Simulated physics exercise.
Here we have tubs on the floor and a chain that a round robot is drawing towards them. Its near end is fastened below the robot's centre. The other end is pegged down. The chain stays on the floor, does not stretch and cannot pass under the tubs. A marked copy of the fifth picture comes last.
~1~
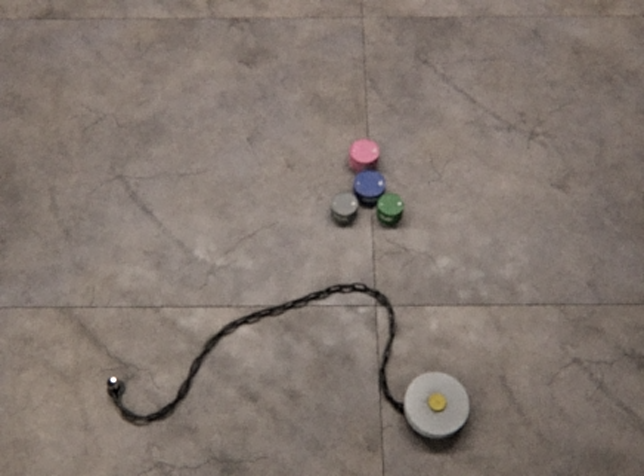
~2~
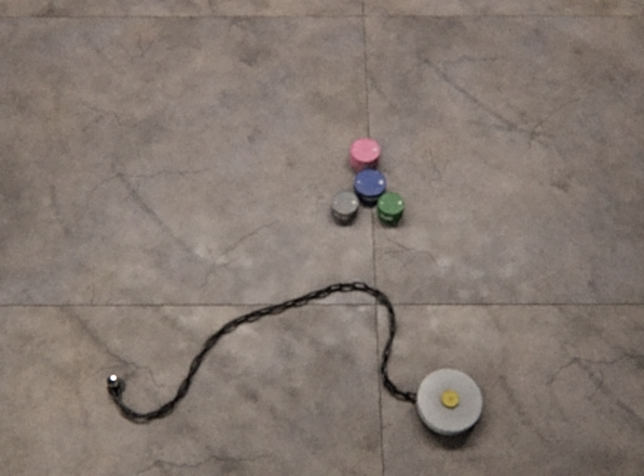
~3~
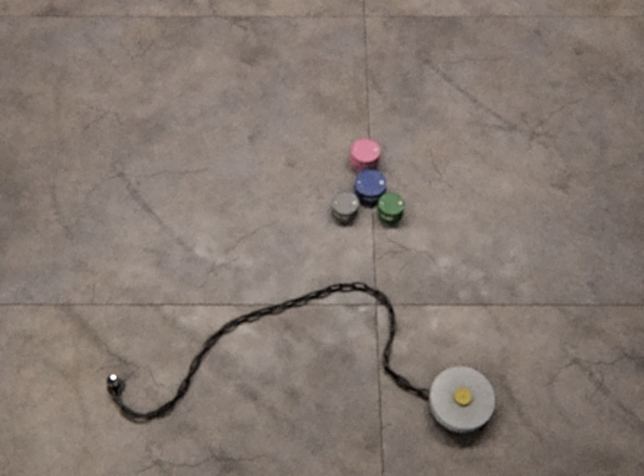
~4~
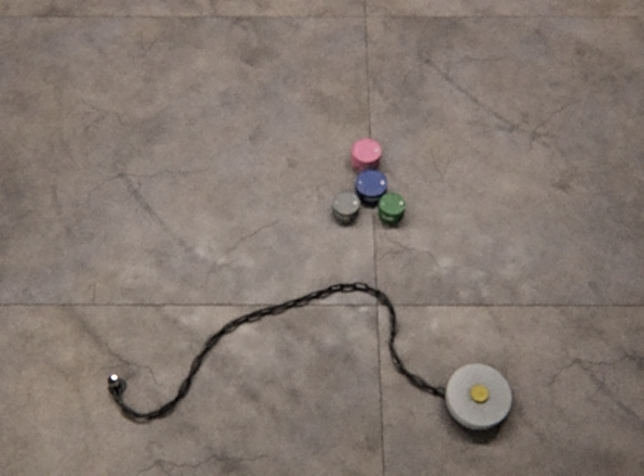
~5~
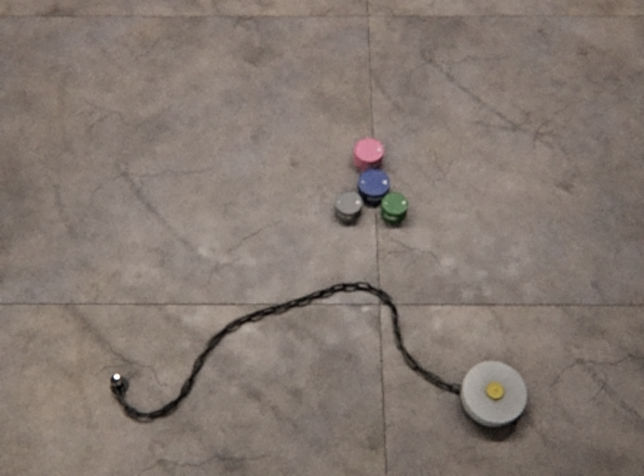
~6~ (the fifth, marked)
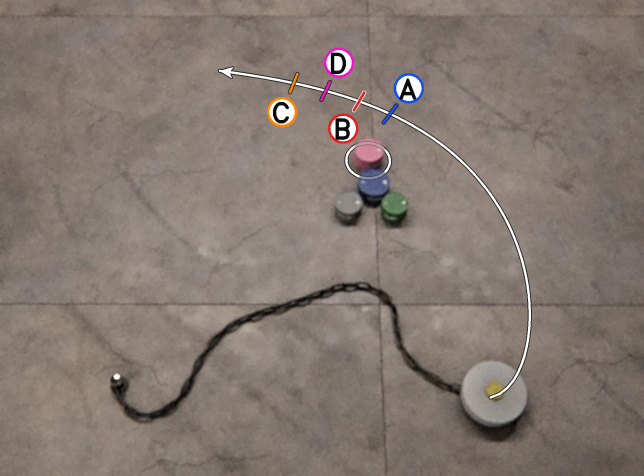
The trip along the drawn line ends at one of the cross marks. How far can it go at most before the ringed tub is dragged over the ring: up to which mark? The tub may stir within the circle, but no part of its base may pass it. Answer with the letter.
Mark B.
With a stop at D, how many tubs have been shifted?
Four.
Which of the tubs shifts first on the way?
The green tub.
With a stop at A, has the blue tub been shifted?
No.
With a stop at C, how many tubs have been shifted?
By then, four.
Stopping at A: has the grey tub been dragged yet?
No.
On the marked copy, A at (390, 114); B at (359, 101); C at (294, 83); D at (326, 91); the ring at (368, 160); the route from (491, 398) via (452, 153) to (220, 71).
Taking B. A third of the way, robot (526, 262); pink tub (369, 155).
Two thirds of the way, robot (456, 150); pink tub (369, 155).
When it is over, robot (360, 96); blue tub (371, 183); green tub (369, 207); grey tub (343, 206); pink tub (369, 155); the pink tub is still in its ring.
As for the rest, A is safe but short; C drags the ringed tub to (325, 144); D drags the ringed tub to (346, 150).
